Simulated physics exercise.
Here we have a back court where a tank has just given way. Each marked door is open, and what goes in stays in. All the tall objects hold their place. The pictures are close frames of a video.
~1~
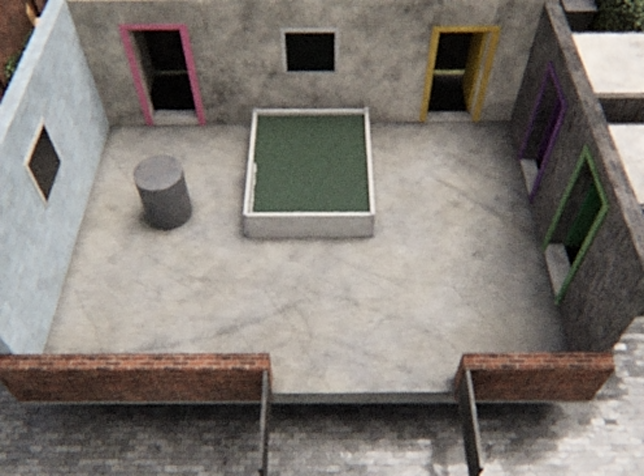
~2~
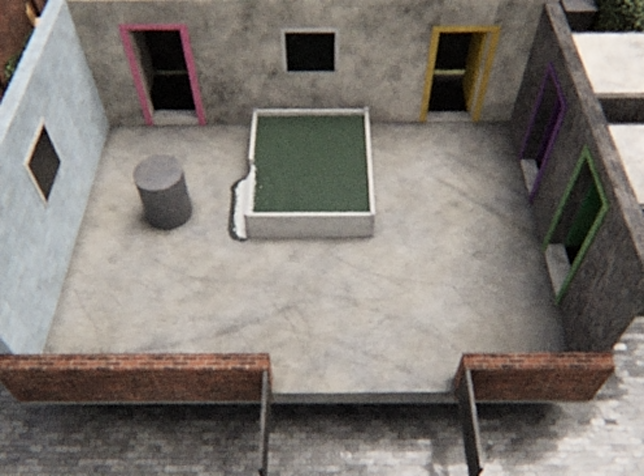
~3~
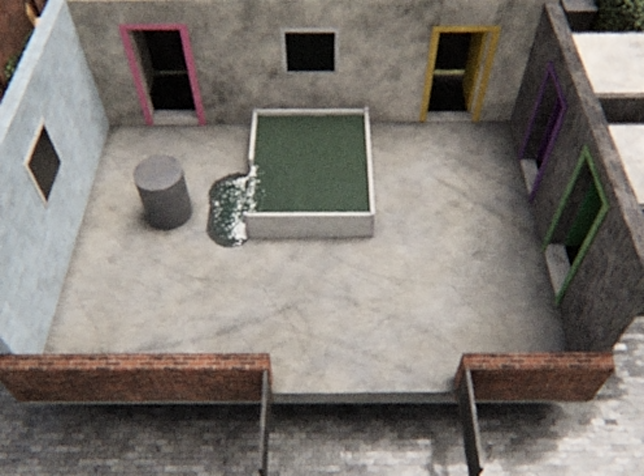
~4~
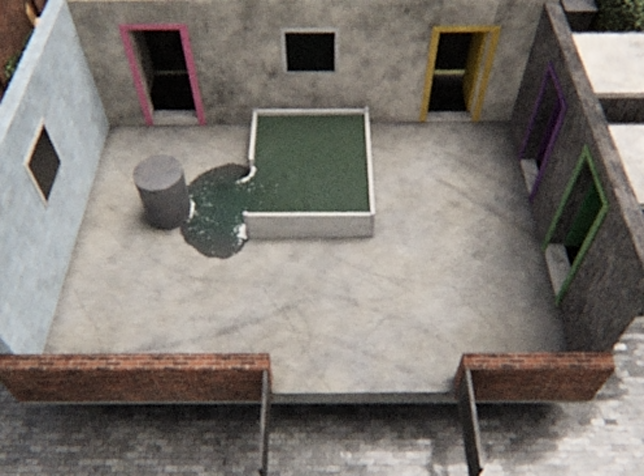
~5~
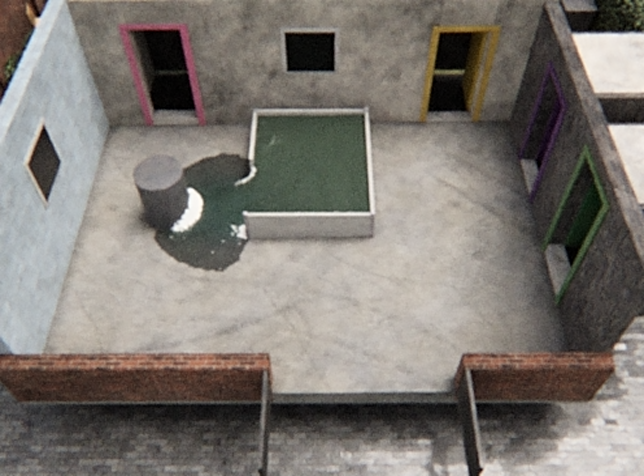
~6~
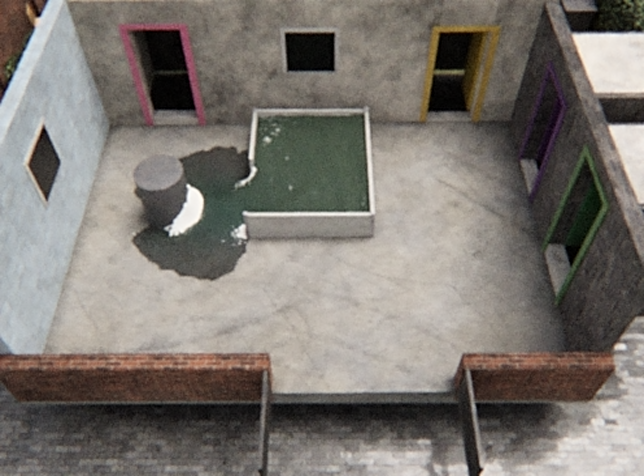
In a walled back court, a low tank of dark green water gave way on its left side, and the water poured out, spread across the floor and foamed white around a grey cylinder.
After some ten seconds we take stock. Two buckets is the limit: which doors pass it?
In the end: The yellow door stays under that; the pink door stays under that; the green door stays under that; the purple door stays under that.
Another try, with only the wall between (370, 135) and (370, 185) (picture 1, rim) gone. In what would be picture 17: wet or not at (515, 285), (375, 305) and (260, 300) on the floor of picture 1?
One after the other: Wet, not flooded, dry.
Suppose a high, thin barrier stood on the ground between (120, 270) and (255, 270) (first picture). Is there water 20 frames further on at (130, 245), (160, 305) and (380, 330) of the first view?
One after the other: Wet, dry, not flooded.
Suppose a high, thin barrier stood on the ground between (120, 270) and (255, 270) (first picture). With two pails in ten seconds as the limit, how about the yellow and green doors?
My reading: The yellow door is under; the green door keeps below it.
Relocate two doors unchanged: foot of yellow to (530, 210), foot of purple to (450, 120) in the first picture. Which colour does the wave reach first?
First comes the door marked pink.
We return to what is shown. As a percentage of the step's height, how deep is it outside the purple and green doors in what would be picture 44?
About 0 and 0 per cent.
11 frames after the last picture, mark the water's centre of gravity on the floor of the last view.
At about (253, 200).
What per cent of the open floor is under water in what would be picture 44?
About 55 per cent.
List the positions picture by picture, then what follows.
The first picture shows the tank at (310, 162) is whole and still.
In the second picture, water pours out at (252, 200) and has run to (237, 237).
In the third picture, water pours out at (252, 202) and has run to (216, 237).
In the fourth picture, water pours out at (252, 202) and has run to a hidden place.
In the fifth picture, water pours out at (252, 202) and has run to a hidden place.
In the sixth picture, the front is at a hidden place, out from the gap at (252, 202).
A moment on, water covers 20 % of the floor; the yellow door not reached, the pink door not reached, the green door not reached, the purple door not reached.
Next, water covers 30 % of the floor; the yellow door not reached, the pink door wet at the sill, nothing in, the green door not reached, the purple door not reached.
Then, water covers 35 % of the floor; the yellow door not reached, the pink door wet at the sill, nothing in, the green door not reached, the purple door not reached.
Later, water covers 55 % of the floor; the yellow door not reached, the pink door under two buckets in, the green door not reached, the purple door not reached.
In the end, water covers 85 % of the floor; the yellow door wet at the sill, nothing in, the pink door under two buckets in, the green door wet at the sill, nothing in, the purple door not reached.
